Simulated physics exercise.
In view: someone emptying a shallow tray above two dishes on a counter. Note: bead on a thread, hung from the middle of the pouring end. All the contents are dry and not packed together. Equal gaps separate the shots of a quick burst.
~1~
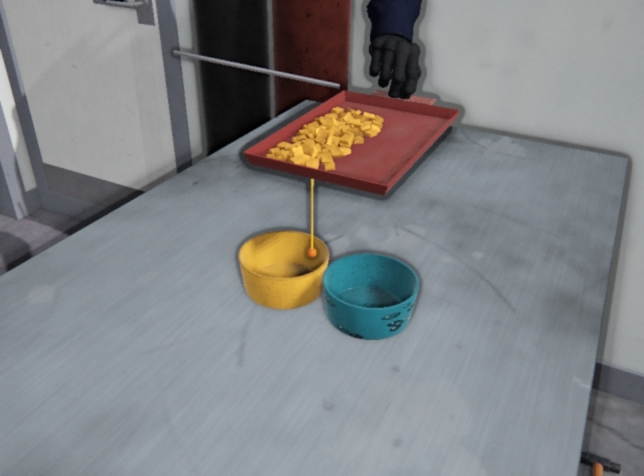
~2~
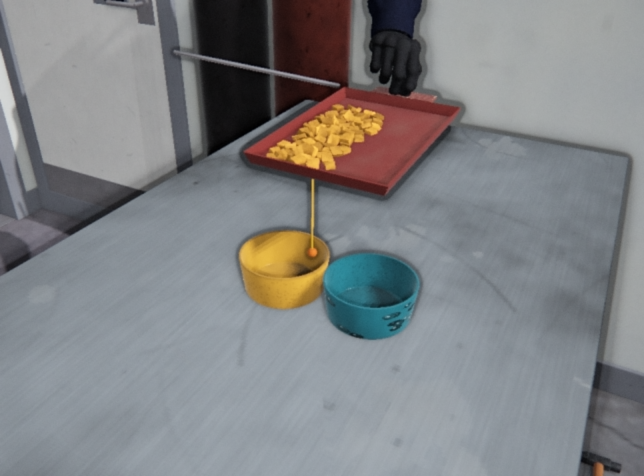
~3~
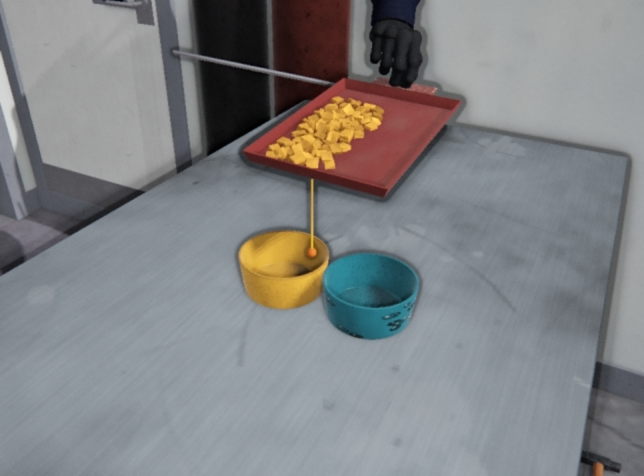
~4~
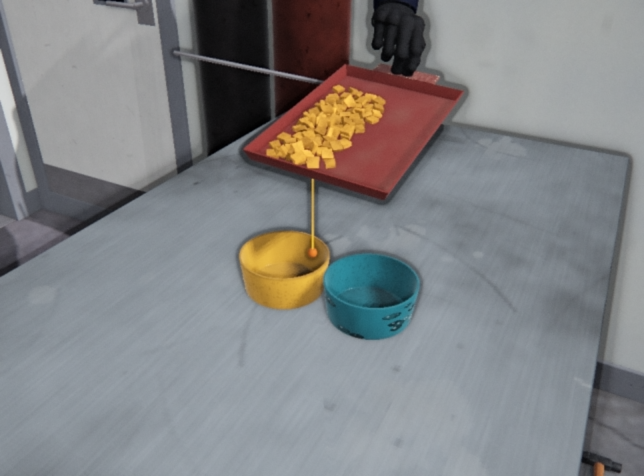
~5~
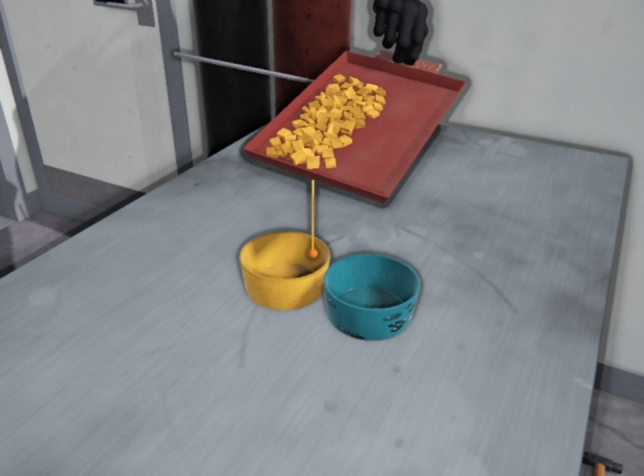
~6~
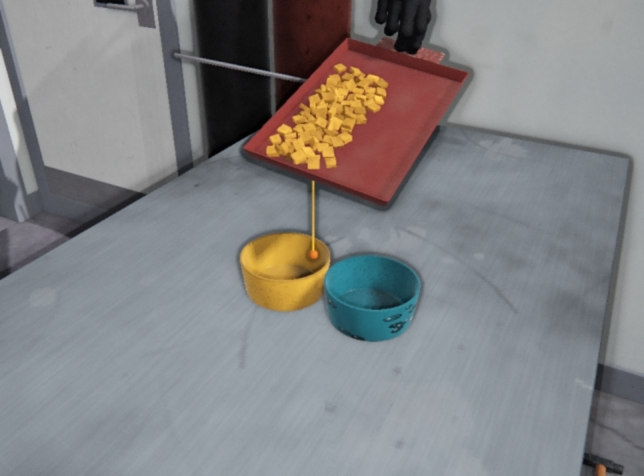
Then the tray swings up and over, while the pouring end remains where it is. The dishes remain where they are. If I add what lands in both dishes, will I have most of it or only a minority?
The dishes gather above half.
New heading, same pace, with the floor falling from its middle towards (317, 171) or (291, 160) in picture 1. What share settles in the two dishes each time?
About 40 and 60 percent.
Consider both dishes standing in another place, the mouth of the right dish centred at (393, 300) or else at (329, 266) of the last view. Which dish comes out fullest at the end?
The right of the pair the first time, the right of the pair the second.
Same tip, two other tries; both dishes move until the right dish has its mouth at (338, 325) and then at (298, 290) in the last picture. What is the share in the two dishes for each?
Respectively 20 % and 20 %.
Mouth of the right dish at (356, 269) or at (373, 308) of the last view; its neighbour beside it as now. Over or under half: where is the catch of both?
Held in all, by try: A larger portion, then a larger portion.
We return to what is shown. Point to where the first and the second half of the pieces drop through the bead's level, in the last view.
I'd place the first part at (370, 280) and the rest at (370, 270).
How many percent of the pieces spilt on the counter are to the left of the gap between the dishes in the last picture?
Near 60 in a hundred.
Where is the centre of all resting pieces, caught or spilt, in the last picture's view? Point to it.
It settles centred around (367, 316).
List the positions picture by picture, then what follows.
The first picture shows corners of the pouring end (250, 152) and (385, 183), level; middle of the load (331, 135), small crackers; left dish (261, 290); right dish (350, 320); bead on its thread (312, 253).
The second picture shows corners of the pouring end (250, 151) and (385, 183), level; middle of the load (331, 134).
The third picture shows corners of the pouring end (250, 150) and (384, 185), tipped barely, lowest at the right corner; middle of the load (331, 129).
The fourth picture shows corners of the pouring end (250, 148) and (385, 188), tipped a little, lowest at the right corner; middle of the load (331, 124).
The fifth picture shows corners of the pouring end (250, 147) and (385, 192), tipped a little, lowest at the right corner; middle of the load (332, 119).
The sixth picture shows corners of the pouring end (250, 146) and (385, 196), tipped clearly, lowest at the right corner; middle of the load (332, 114); left dish (262, 292); right dish (352, 322).
Just after the last frame, tray tipped steeply; the larger part on the tray; just a few in the right dish; about a tenth in the air.
A moment on, tray tipped right over; just a few on the tray; roughly two thirds in the right dish; roughly a quarter outside both; about a tenth in the air.
Further on, tray tipped past a quarter turn; the larger part in the right dish; roughly a quarter outside both.
When it is over, tray tipped past a quarter turn; the larger part in the right dish; not one in the left dish; roughly a quarter outside both.
